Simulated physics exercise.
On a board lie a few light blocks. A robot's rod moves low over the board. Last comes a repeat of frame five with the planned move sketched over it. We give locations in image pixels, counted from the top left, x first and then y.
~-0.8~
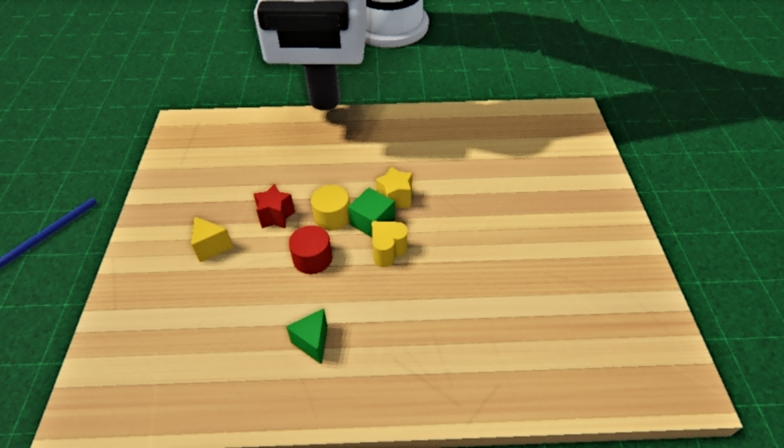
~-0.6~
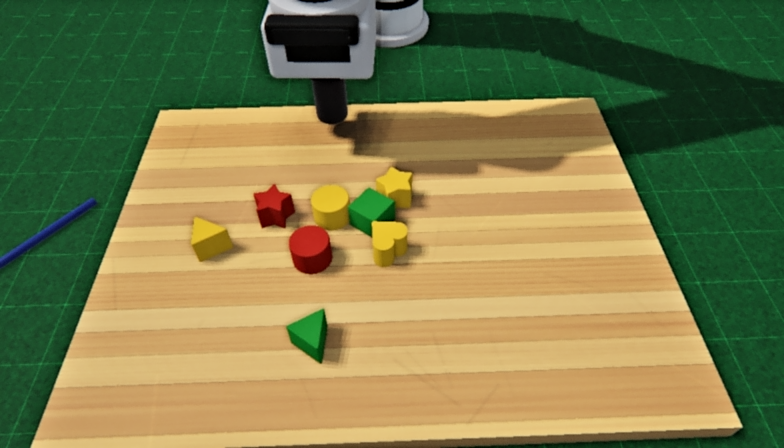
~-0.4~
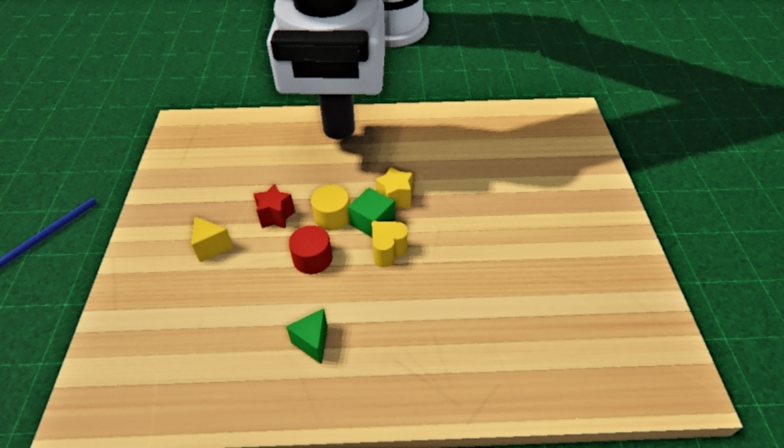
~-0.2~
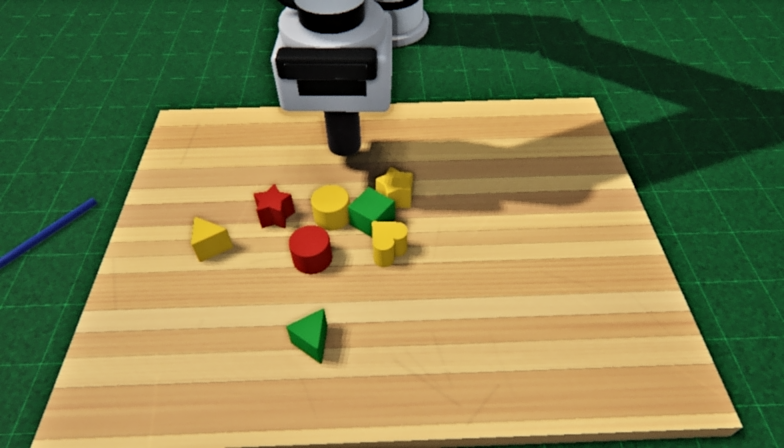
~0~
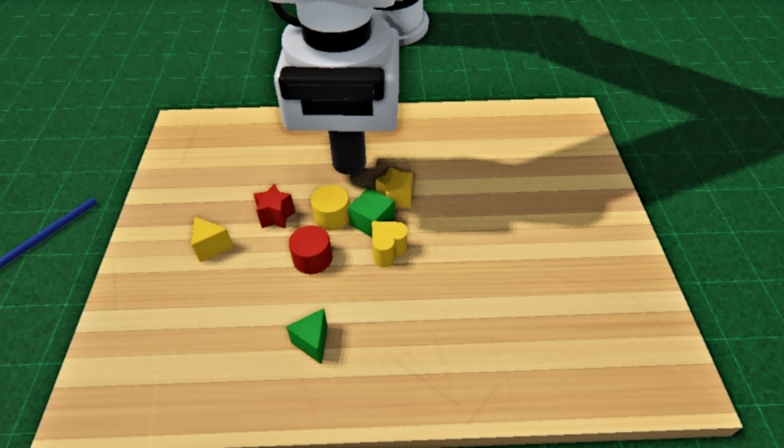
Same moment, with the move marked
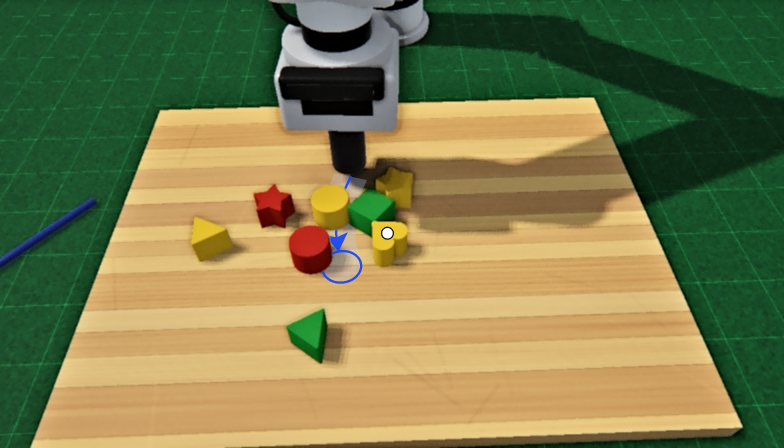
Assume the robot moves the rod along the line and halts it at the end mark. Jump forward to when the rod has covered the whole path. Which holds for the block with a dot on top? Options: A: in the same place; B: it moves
I choose A.
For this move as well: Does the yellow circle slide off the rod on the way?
Yes.
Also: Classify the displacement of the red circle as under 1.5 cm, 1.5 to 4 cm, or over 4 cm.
Upwards of 4 cm.
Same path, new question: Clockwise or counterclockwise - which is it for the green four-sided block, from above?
Counterclockwise from above.
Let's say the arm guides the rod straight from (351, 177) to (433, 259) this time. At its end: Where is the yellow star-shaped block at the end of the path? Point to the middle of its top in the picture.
At pixel (422, 189).
Path on the board, from (351, 177) via (340, 204) and (336, 234), ending at (342, 267); the dot is on the yellow heart.
On the path given first. One third of the way, rod (338, 192); yellow circle (324, 212).
Two thirds of the way, rod (335, 222); red circle (282, 288); yellow circle (310, 242); green four-sided block (373, 207), turned 25° anticlockwise.
At the end, rod (340, 255); red circle (274, 294); yellow circle (300, 262); green four-sided block (373, 207), turned 30° anticlockwise; yellow heart in place.
